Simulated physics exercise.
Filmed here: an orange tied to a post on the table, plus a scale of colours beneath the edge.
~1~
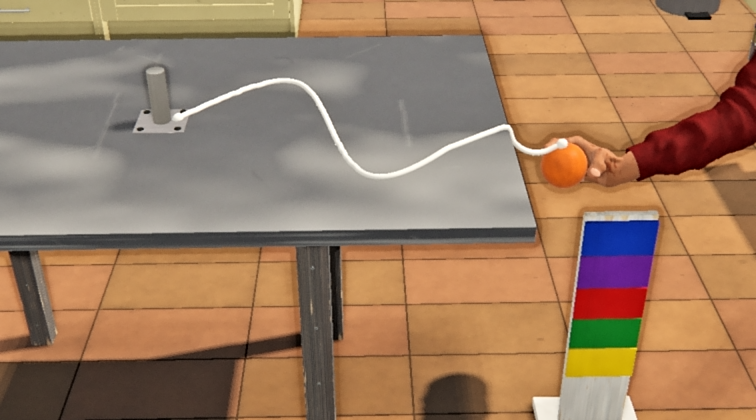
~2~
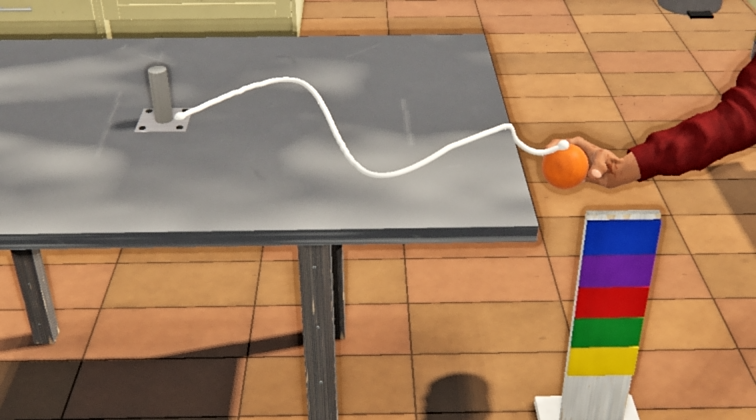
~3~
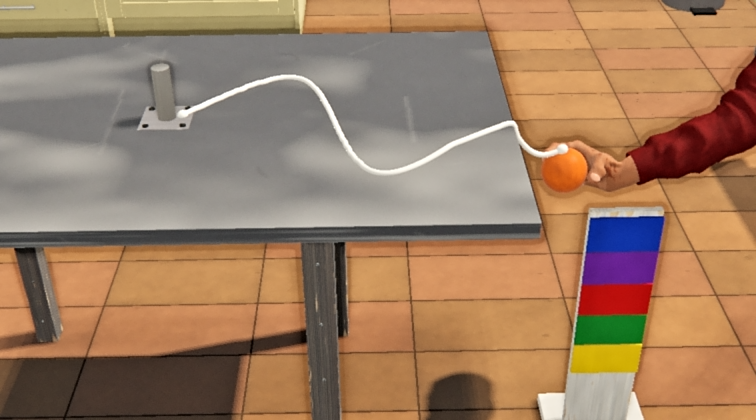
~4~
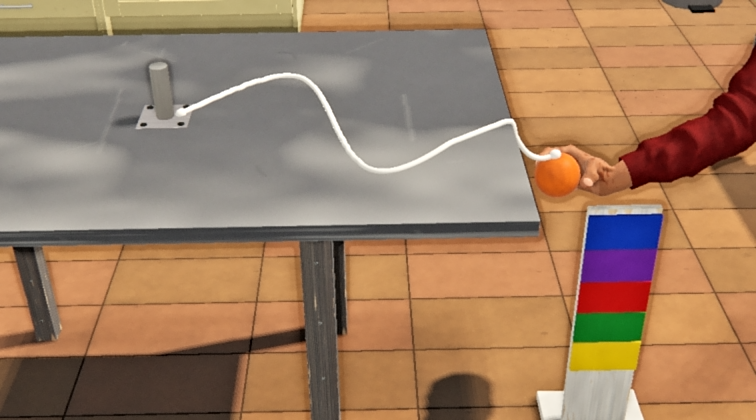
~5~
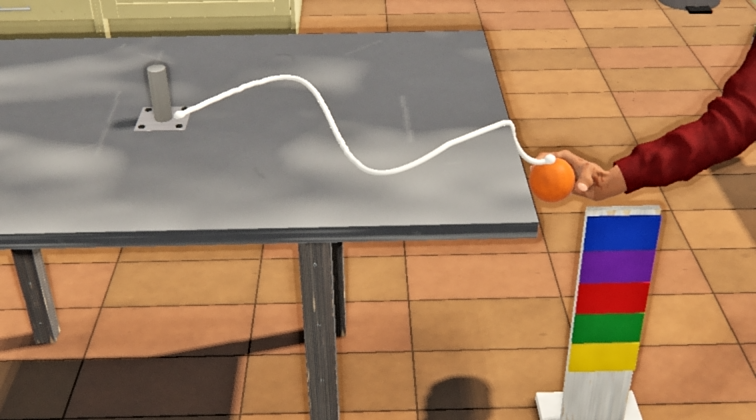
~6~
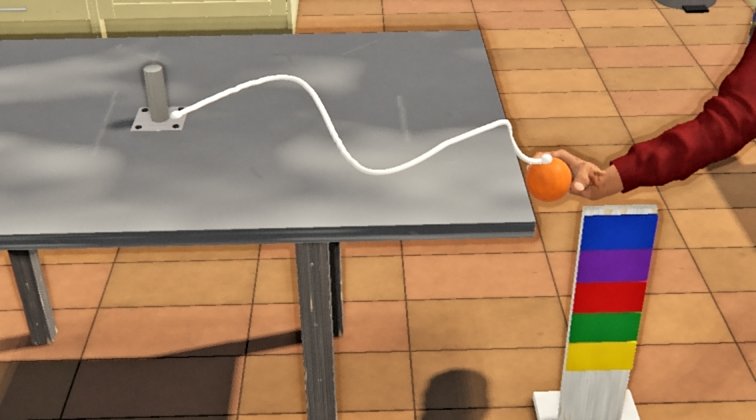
At the edge of a gray table, a hand held an orange tied by a loose, wavy white cord to a post, and lowered it slightly, drawing it a little left above a striped colour scale.
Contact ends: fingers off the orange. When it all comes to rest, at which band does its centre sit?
At yellow.
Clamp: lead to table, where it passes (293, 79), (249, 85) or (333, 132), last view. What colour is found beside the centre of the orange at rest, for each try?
Green, then green, then purple.
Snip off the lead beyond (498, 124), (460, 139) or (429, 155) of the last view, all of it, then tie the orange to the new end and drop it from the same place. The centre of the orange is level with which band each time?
First cut: Red; second: Purple; third: Blue.
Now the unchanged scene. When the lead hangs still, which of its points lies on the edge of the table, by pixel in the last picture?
You'll find it close to (347, 156).
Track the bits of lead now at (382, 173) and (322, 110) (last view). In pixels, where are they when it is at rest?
End positions: About (500, 156) and about (409, 111).
Soon after, orange near (522, 353); level with yellow.
After that, orange near (458, 329); level with yellow.
And then, orange near (506, 346); level with yellow.
In the end, orange near (480, 341); level with yellow. Its centre hangs level with the yellow band.
